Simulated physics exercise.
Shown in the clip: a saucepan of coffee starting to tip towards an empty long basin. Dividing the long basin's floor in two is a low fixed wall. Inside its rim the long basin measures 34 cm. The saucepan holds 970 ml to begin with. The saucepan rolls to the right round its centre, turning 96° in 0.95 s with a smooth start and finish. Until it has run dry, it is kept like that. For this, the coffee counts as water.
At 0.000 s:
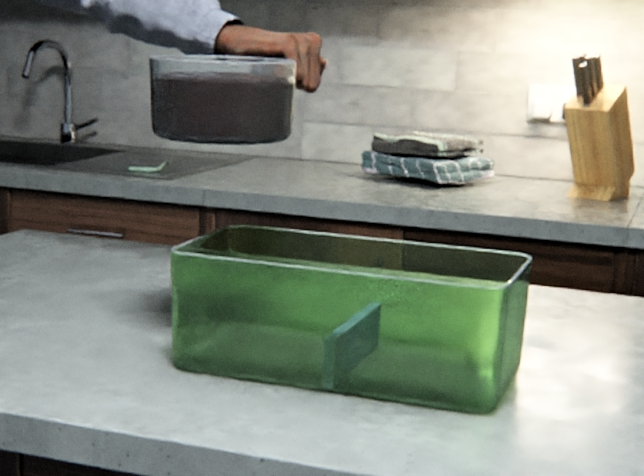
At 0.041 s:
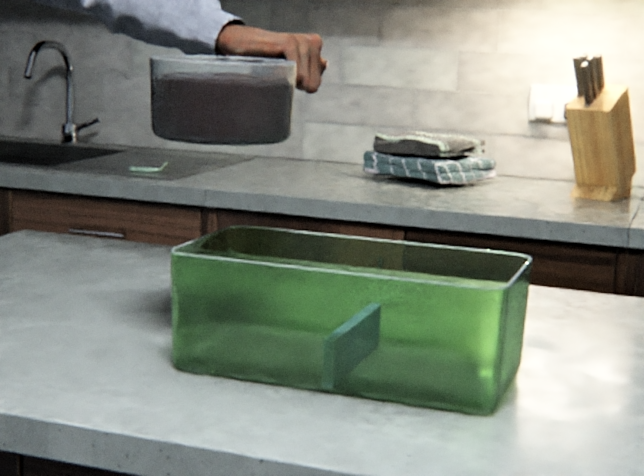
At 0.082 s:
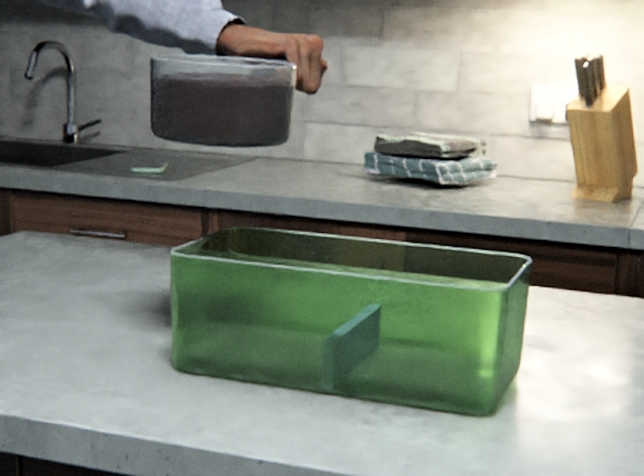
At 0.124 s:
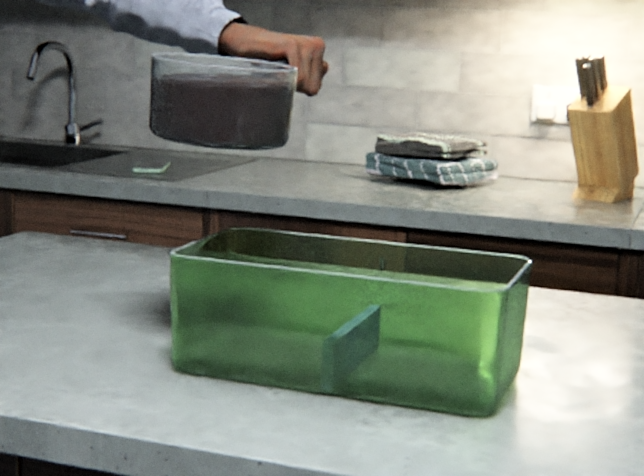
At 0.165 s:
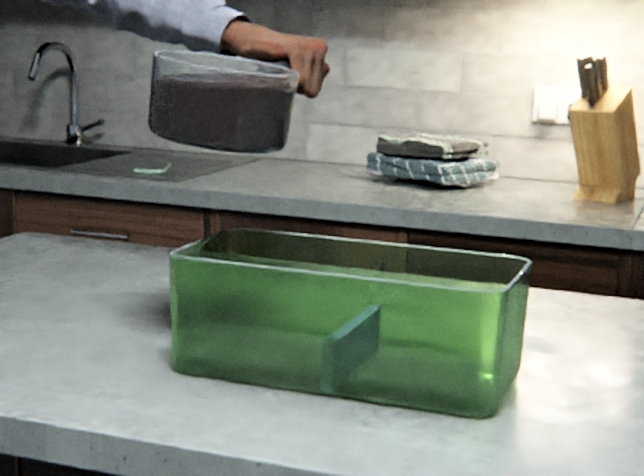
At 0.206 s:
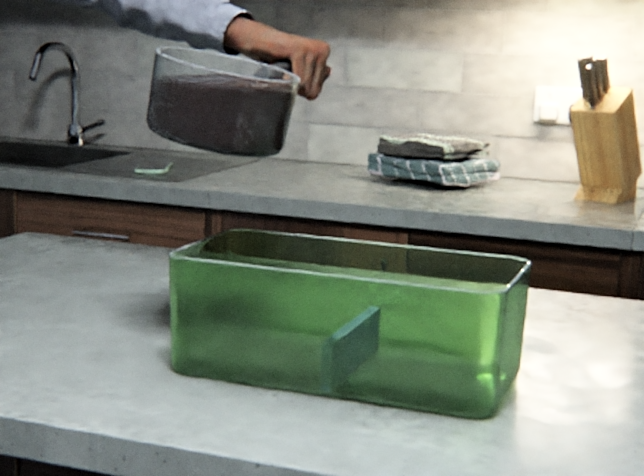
The video shows a hand holding a clear saucepan of dark liquid above a kitchen counter, keeping it nearly level before slowly tilting it slightly to the right, while an empty long green basin with an inner divider sits still in front.
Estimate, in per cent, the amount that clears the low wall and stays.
Roughly 42 percent.
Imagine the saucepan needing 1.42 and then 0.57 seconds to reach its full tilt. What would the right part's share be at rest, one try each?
Roughly 50 per cent the first time and 25 per cent the second.
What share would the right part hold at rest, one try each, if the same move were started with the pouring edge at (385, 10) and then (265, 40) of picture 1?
Respectively about 90 and 10 percent.
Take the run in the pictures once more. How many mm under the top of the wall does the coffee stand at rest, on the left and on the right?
Roughly 28 mm on the left side and roughly 34 mm on the right.
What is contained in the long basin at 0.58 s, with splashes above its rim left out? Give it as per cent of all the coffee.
5 %, roughly.
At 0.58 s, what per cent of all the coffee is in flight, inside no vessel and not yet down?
28 %.
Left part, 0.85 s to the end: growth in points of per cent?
It comes to near 28 per cent.
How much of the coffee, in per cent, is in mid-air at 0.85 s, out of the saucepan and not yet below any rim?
Roughly 14 per cent.
Then, 0.58 s in, the tilt is 64° and 66 per cent is still to pour, 5 is left of the wall and 1 right of it.
Then, 0.85 s in, the tilt is 94° and 16 per cent is still to pour, 29 is left of the wall and 41 right of it.
Then, 1.14 s in, the tilt is 96° and 3 per cent is still to pour, 52 is left of the wall and 42 right of it.
Then, 1.45 s in, the tilt is 96° and 1 per cent is still to pour, 56 is left of the wall and 42 right of it.
Finally, 57 per cent lies left of the wall, 42 right of it and 1 outside.
